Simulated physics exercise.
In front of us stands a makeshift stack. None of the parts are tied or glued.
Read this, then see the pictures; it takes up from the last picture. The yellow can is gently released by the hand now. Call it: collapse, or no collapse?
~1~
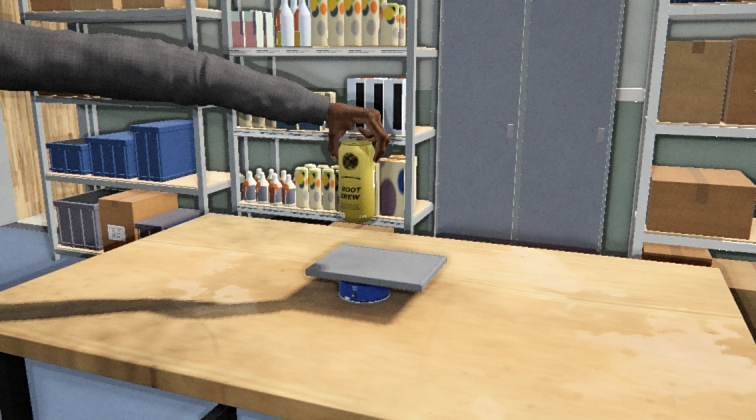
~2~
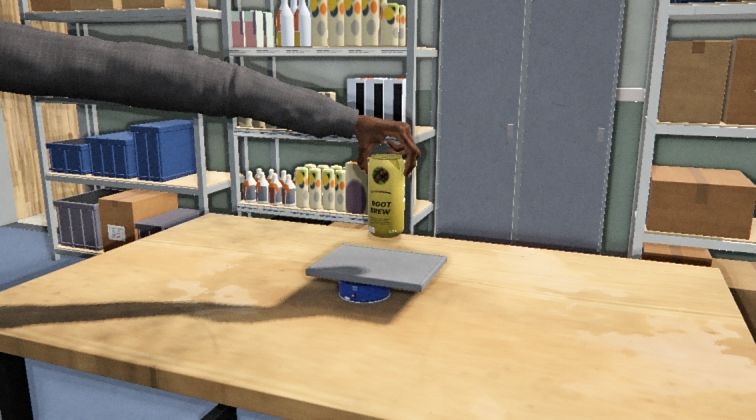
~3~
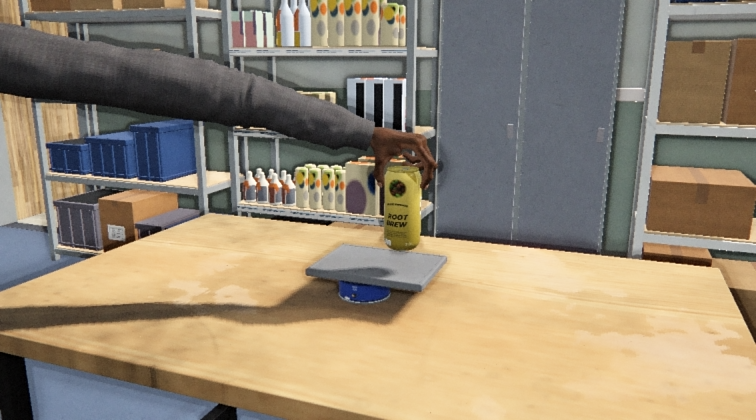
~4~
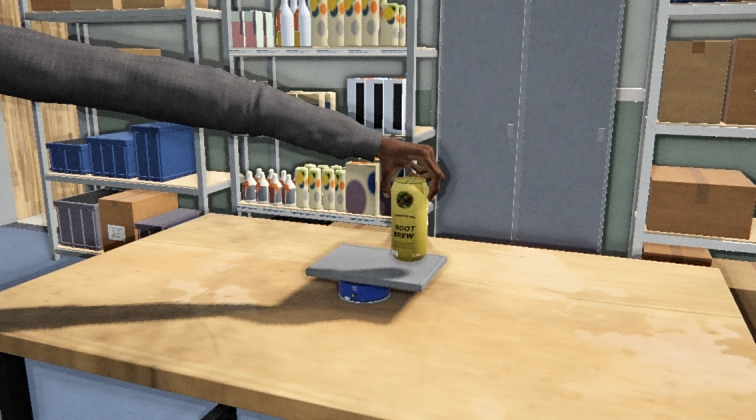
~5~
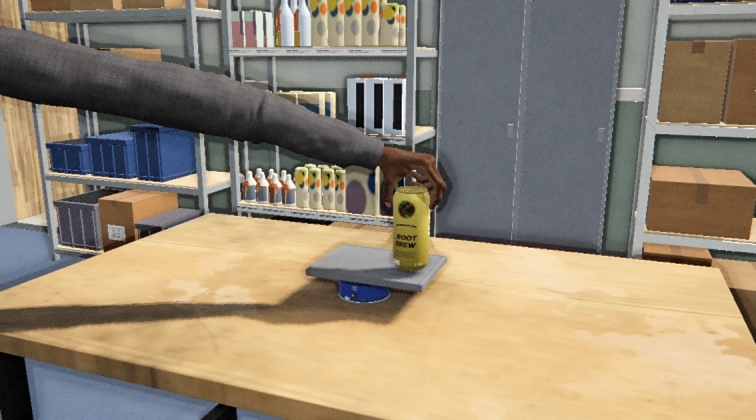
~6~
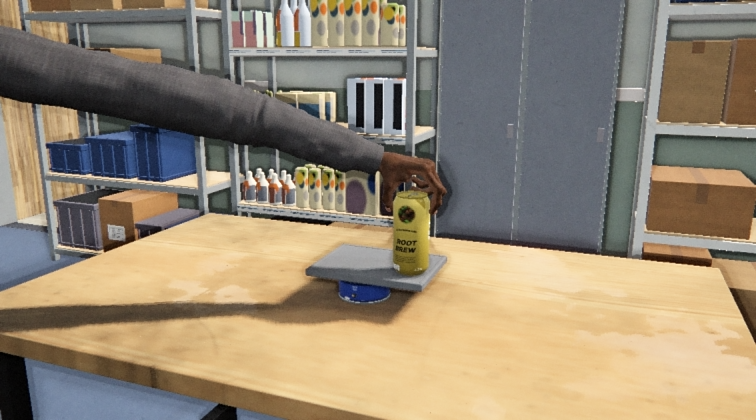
Collapse.
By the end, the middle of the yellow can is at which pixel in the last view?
Around (498, 285).
Then, 0.40 s on from there, yellow can now fallen; grey lid turned 38° from how it was put.
Then, 0.50 s on from there, grey lid turned 28° from how it was put.
Then, 1.10 s on from there, grey lid turned 29° from how it was put.
In the end, fallen, yellow can; moved from the start, grey lid; blue tub unmoved. At the end, from the last picture's camera, yellow can near (498, 286). The stack comes apart.
